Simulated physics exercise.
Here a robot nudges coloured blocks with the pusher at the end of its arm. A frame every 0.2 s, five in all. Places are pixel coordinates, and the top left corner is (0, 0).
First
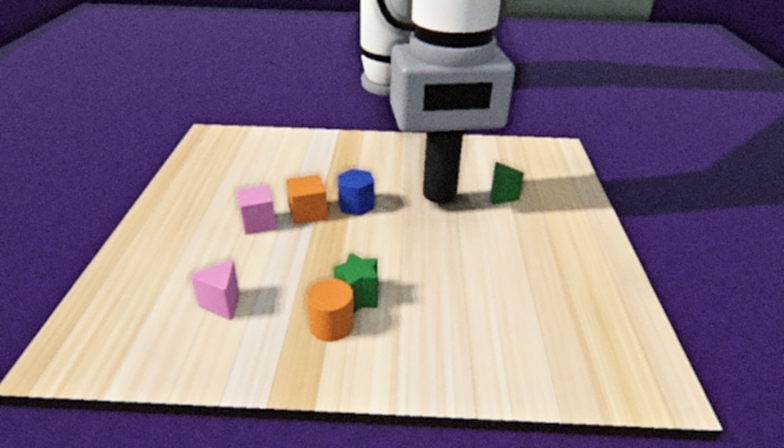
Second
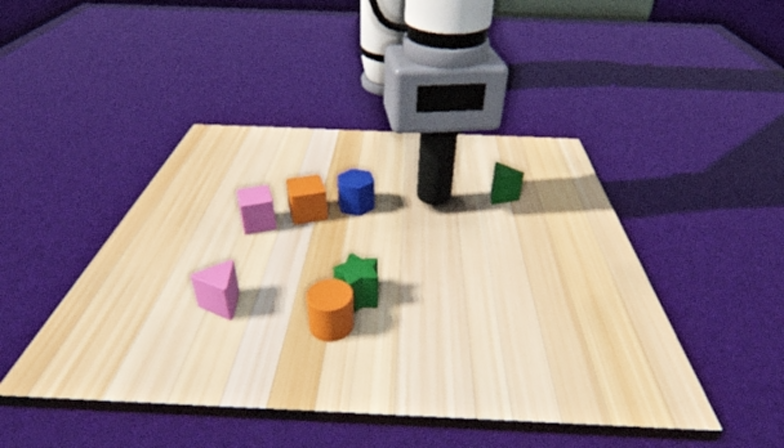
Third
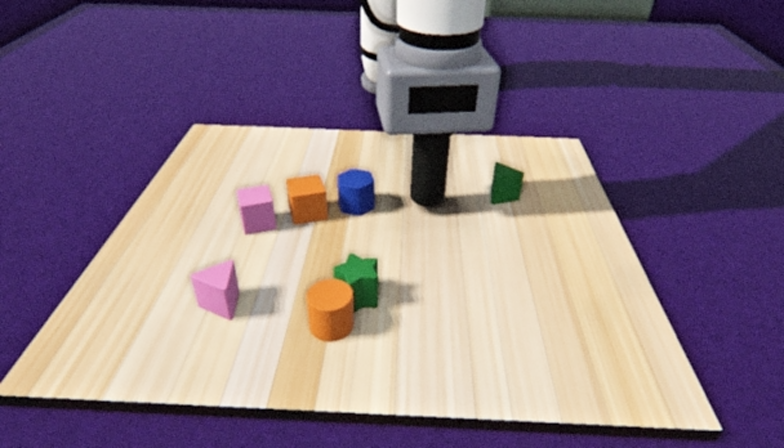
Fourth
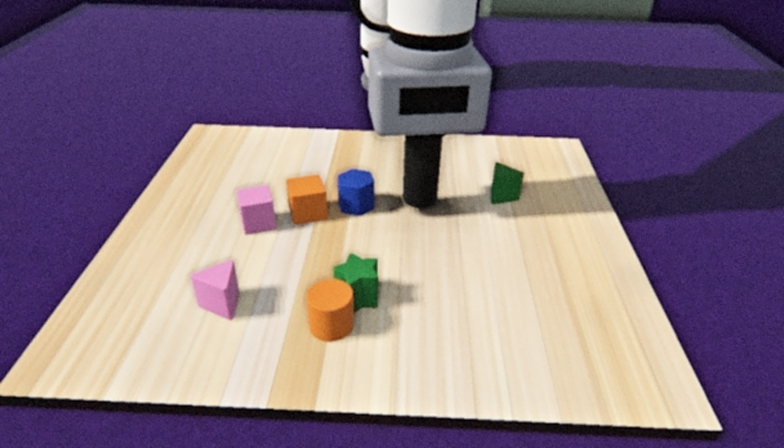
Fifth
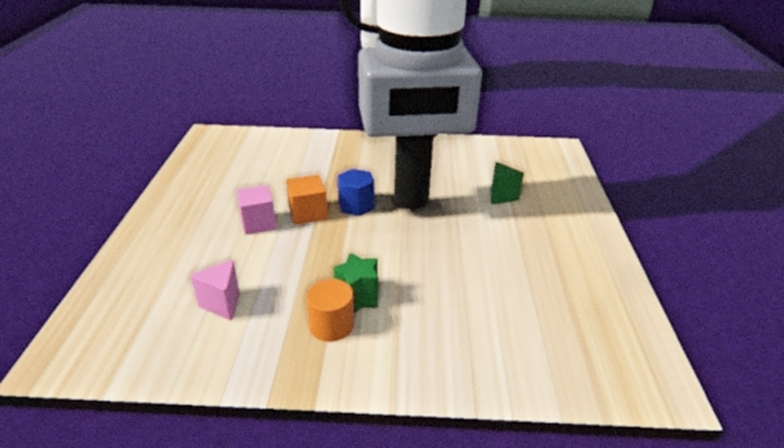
On a pale wooden board over a purple surface, a robot arm's black pusher slid slowly a short way left toward the blue block, while all the coloured blocks stayed still.
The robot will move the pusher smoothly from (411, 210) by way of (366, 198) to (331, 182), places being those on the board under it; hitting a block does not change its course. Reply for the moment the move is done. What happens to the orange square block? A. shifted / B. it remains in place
Letter A.
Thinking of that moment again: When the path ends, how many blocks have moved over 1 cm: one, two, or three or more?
Two blocks shift.
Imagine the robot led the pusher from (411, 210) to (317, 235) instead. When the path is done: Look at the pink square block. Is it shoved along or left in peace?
It is still where it was.
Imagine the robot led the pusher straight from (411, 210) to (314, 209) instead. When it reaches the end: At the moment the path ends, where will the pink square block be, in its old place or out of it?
At the end of the path, the pink square block has moved off its old spot.
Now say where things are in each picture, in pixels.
In the first frame, pusher's lower end at (440, 195); pink square block at (254, 195); orange square block at (306, 185); blue hexagonal block at (356, 178).
In the second frame, pusher at (434, 197); blocks still.
In the third frame, pusher at (427, 199); blocks still.
In the fourth frame, pusher at (420, 200); blocks still.
In the fifth frame, pusher at (411, 201); pink square block at (254, 195); orange square block at (306, 185); blue hexagonal block at (356, 178).
On the path given first. One third of the way, pusher at (380, 194); blue hexagonal block at (344, 176).
Two thirds of the way, pusher at (353, 184); orange square block at (293, 186), turned 25° anticlockwise; blue hexagonal block at (317, 171), turned 25° anticlockwise.
At the end, pusher at (331, 173); pink square block at (250, 196); orange square block at (289, 187), turned 40° anticlockwise; blue hexagonal block at (300, 166), turned 70° anticlockwise.
